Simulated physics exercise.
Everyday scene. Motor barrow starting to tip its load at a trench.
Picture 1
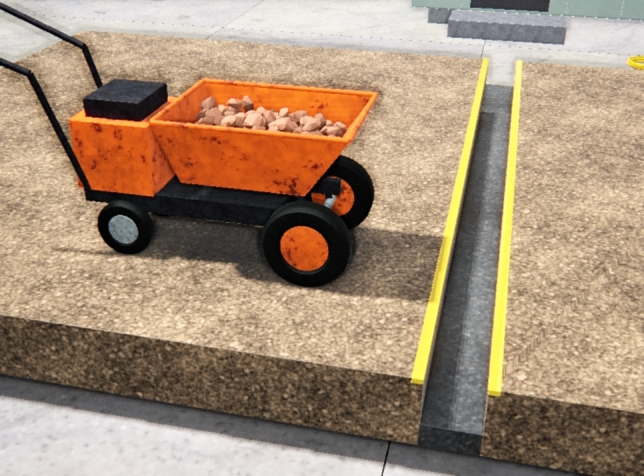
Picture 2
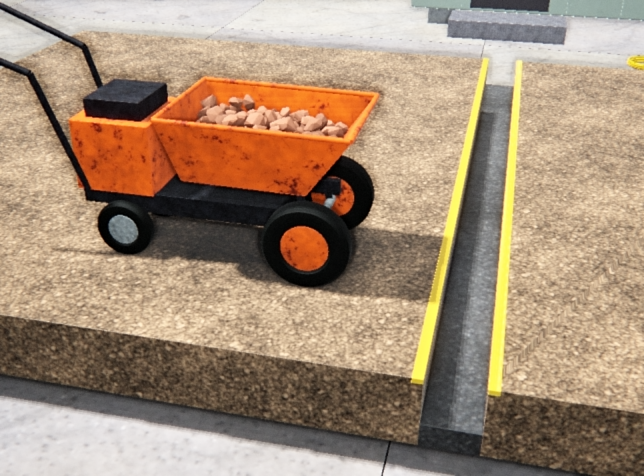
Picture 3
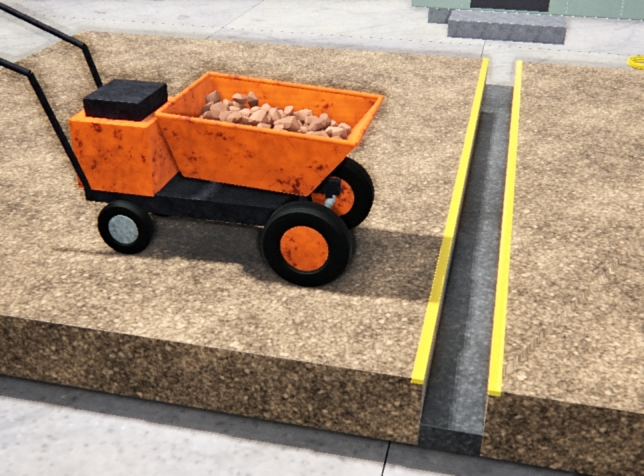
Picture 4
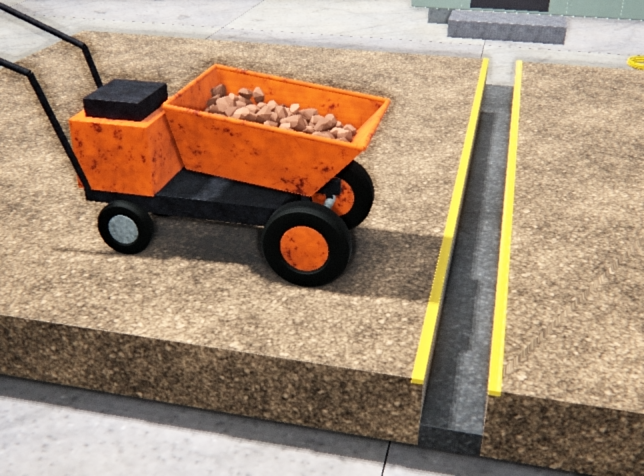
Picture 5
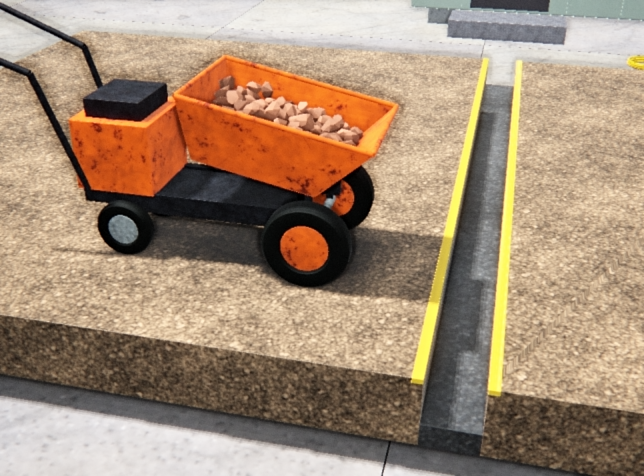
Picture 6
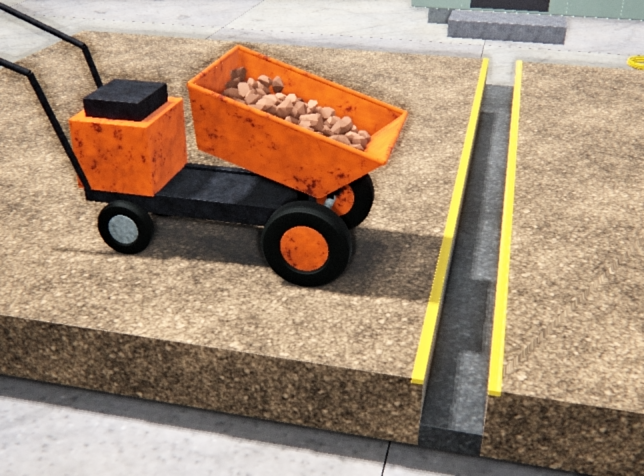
The clip opens on an orange motor barrow loaded with reddish rubble, standing still on brown ground to the left of a narrow, yellow-edged trench. Its skip sits level at first, then its rear end lifts gradually away from the black base, until the skip slants clearly down toward the right with the rubble still inside.
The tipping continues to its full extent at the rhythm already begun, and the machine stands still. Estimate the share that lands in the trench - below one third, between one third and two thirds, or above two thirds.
The share in the trench is above two thirds.
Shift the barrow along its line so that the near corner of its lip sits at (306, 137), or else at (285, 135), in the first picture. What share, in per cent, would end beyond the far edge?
That works out to 0 per cent for the first position and 0 per cent for the second.
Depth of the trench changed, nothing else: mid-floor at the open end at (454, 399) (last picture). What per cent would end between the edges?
About 50 per cent.
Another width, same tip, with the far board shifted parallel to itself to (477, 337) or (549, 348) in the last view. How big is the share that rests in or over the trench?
60 %, 100 %.
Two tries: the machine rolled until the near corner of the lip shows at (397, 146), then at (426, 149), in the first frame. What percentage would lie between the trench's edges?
50 per cent, then 0 per cent.
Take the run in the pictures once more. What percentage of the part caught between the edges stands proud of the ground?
I'd put it near 10 in a hundred.
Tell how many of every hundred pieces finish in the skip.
5 per cent, roughly.
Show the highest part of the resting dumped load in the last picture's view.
I'd place the summit at about pixel (469, 264).
Soon, skip tipped steeply; all in the skip.
A while on, skip tipped right over; most in the skip; a stray few short of the trench; about a quarter in or heaped over the trench; a stray few falling.
Towards the end, skip tipped right over; a small part in the skip; a small part short of the trench; most in or heaped over the trench; a stray few beyond it.
Finally, skip tipped right over; a small part in the skip; a small part short of the trench; most in or heaped over the trench; a stray few beyond it.
